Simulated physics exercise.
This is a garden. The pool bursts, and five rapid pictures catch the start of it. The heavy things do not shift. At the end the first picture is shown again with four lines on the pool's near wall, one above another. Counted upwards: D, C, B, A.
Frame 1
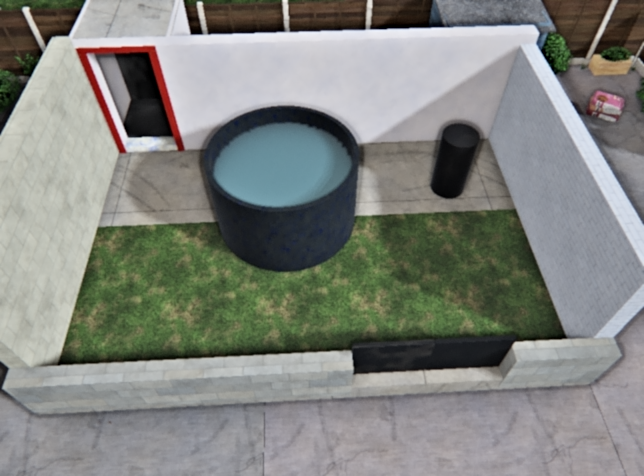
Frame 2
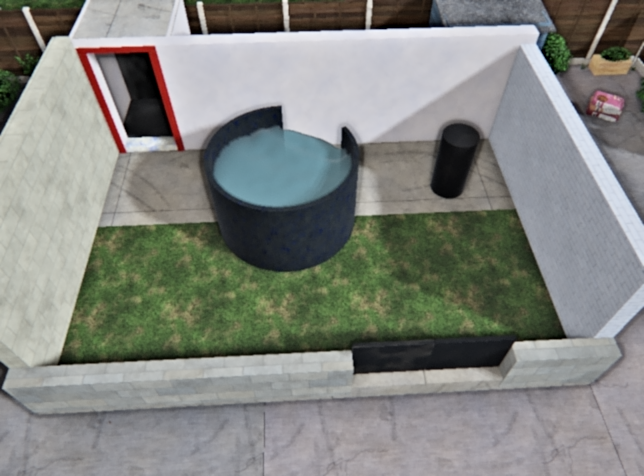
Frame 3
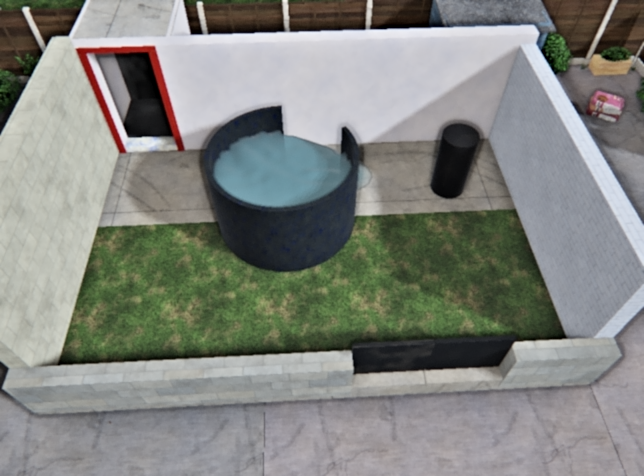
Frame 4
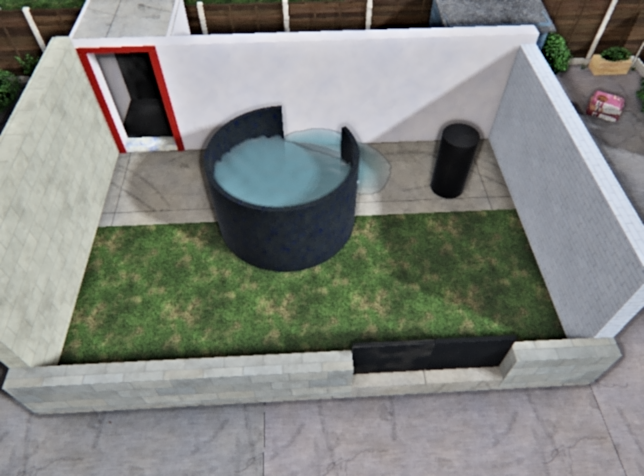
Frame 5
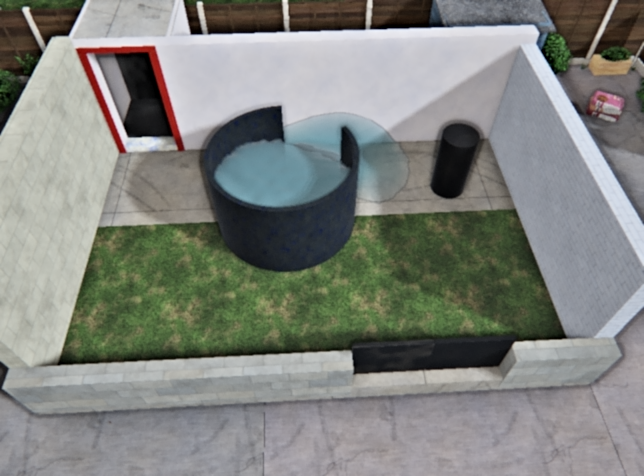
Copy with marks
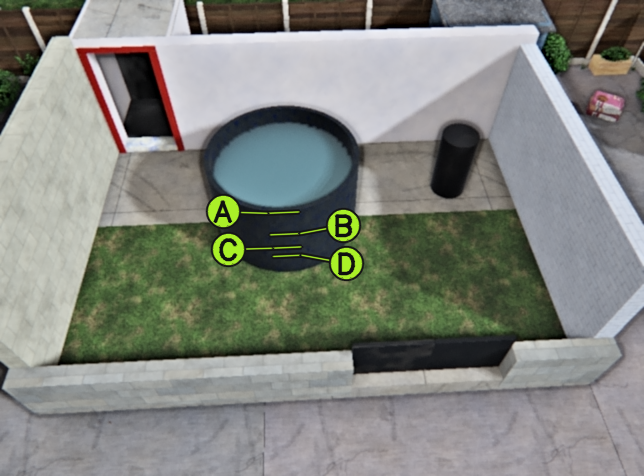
A dark round pool filled with blue-green water stands in a walled garden, seen from above at a steady, unmoving view. A red-framed doorway is at the back left, a black cylinder stands to the right, and green grass lies in front, behind a low pale wall with a dark gate. A gap opens in the pool's back rim, and water pours out, spreading rightward over the paving behind.
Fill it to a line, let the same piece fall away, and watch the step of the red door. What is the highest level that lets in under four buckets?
B.
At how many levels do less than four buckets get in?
Three of the four.
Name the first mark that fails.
Mark A.
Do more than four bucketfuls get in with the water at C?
No, that is safe.
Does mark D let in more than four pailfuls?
No, that is safe.
On the marked copy, A at (283, 212); B at (285, 234); C at (286, 247); D at (287, 255); from the bottom up D, C, B, A.
With A, about 11 bucketfuls get in.
With B, a bucket or two gets in.
With C, a splash gets over, under a bucket.
With D, nothing gets over.
